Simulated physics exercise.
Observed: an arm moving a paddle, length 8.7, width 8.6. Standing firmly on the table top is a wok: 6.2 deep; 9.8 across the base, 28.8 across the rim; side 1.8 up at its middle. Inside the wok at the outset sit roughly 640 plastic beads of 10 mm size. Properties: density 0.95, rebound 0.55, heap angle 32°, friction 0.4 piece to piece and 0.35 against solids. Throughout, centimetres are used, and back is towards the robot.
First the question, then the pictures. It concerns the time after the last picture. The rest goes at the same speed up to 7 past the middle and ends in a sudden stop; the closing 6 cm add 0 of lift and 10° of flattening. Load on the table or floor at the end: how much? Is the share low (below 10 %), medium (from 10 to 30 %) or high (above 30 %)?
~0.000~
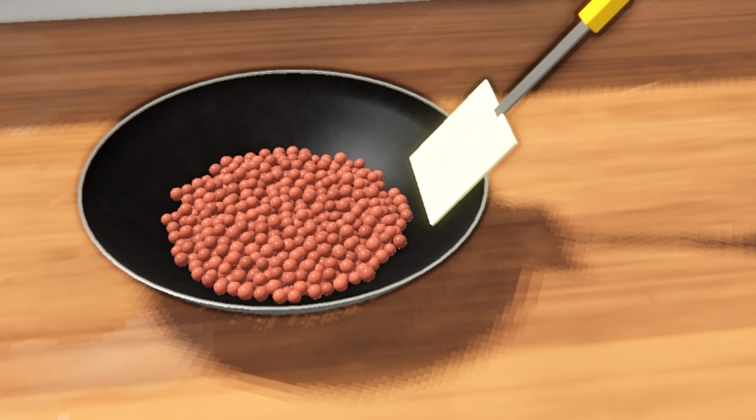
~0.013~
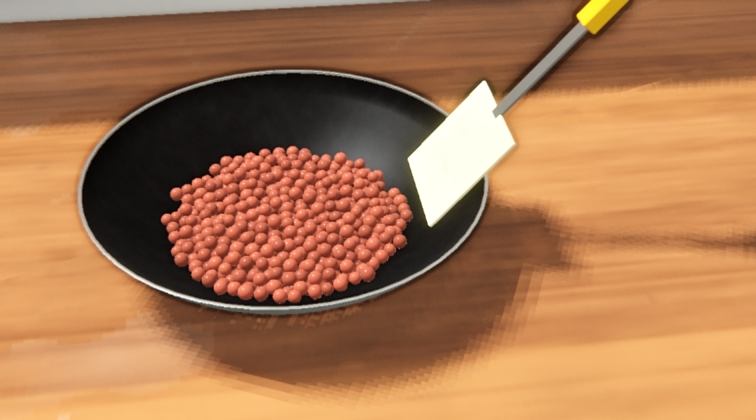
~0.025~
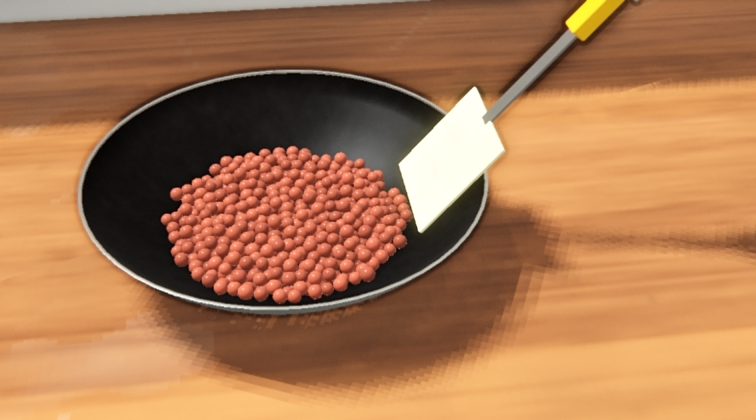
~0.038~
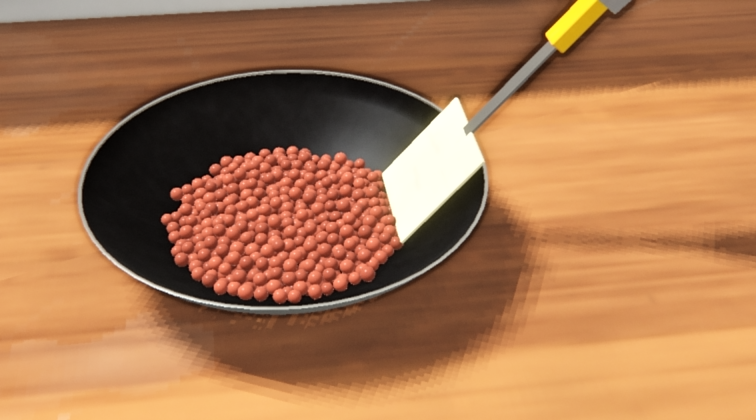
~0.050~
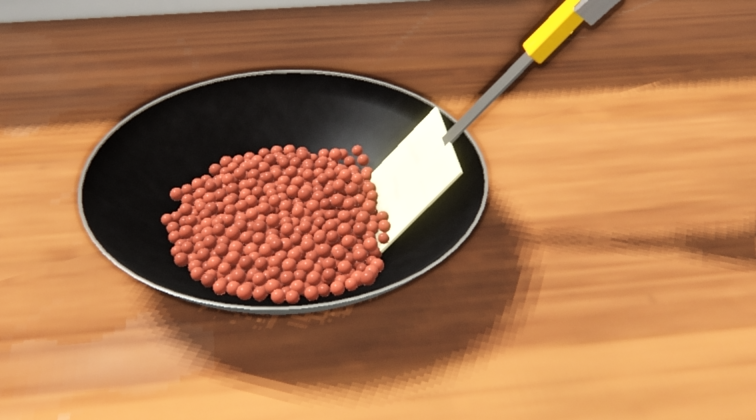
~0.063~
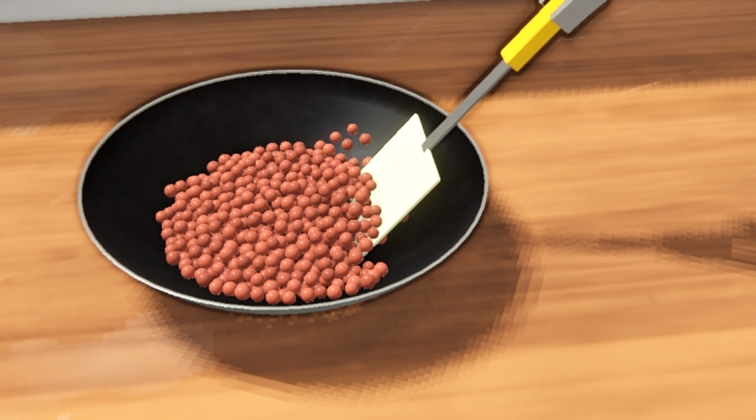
The share is medium, from 10 to 30 %.
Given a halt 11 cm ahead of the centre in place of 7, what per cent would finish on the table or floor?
In that case some 50 per cent.
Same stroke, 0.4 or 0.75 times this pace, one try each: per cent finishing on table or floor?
Roughly 0 per cent on the first try and 5 per cent on the second.
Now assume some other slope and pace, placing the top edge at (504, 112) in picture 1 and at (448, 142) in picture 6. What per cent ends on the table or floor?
5 %.
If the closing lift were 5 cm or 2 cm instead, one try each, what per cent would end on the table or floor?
Roughly 20 % and then 20 %.
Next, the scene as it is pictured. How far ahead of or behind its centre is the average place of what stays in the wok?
Ahead, by around 5.0 cm.
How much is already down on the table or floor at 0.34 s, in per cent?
It comes to some 10 in a hundred.
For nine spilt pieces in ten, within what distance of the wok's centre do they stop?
The distance is roughly 35 cm.
By 0.09 s, sloping 50°, highest piece 9 above the table; 641 in the wok.
By 0.12 s, sloping 47°, highest piece 12 above the table; 638 in the wok, 3 on the blade or in flight.
By 0.34 s, sloping 40°, highest piece 8 above the table; 547 in the wok, 66 on the table or floor, 28 on the blade or in flight.
By 1.39 s, sloping 40°, highest piece 6 above the table; 546 in the wok, 95 on the table or floor.
Final count, 546 in the wok, 95 on the table or floor. That is 15 % on the table or floor.
